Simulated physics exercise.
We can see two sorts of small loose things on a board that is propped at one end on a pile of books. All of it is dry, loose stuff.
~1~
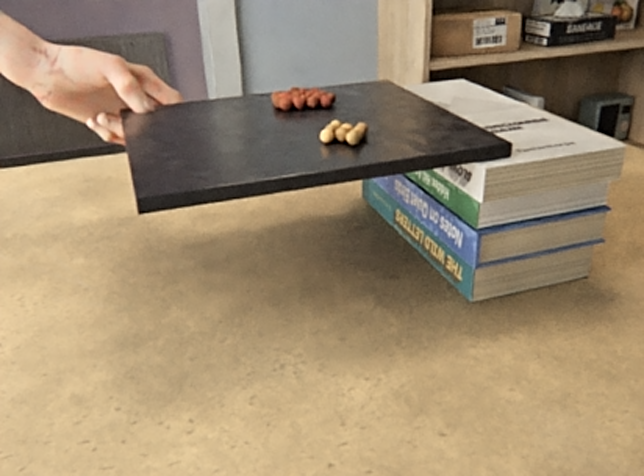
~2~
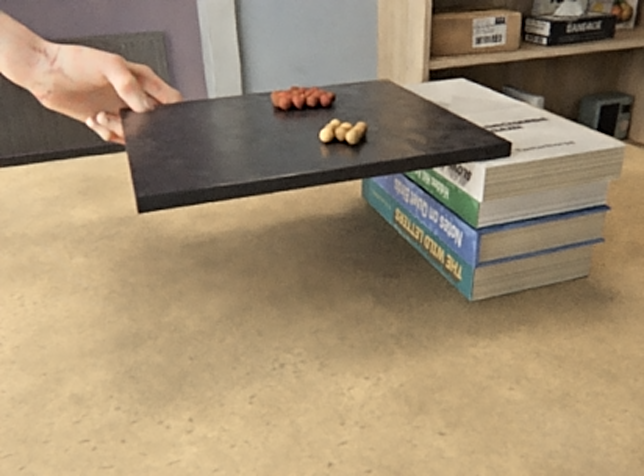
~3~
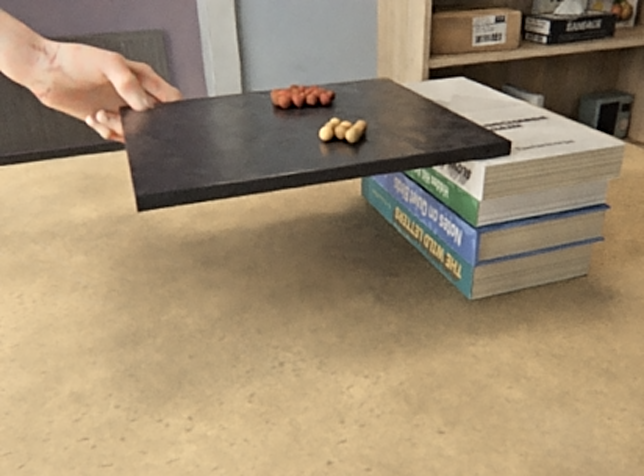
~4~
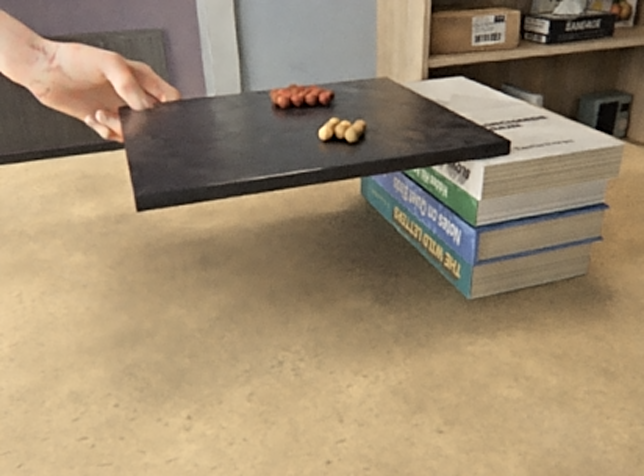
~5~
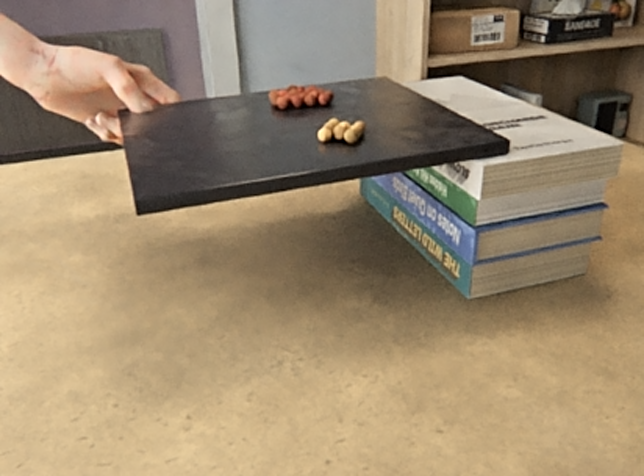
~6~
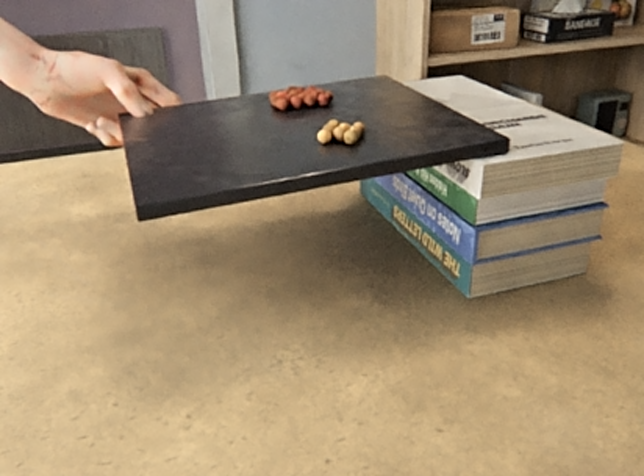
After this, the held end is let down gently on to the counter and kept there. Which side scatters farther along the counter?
I'd pick the less distant lot; it goes farther.
Then, 0.64 s later than the last frame, board sloping at 18°; front lot every one still on the board; back lot every one still on the board.
Then, 1.20 s later than the last frame, board sloping at 30°; front lot mostly one to two board lengths out; back lot mostly less than half a board's length out.
Then, 1.68 s later than the last frame, board resting at 30°; front lot mostly one to two board lengths out; back lot mostly less than half a board's length out.
When it is over, board resting at 30°; front lot mostly more than two board lengths out, roughly half gone off the counter; back lot mostly less than half a board's length out; the front lot has gone farther.
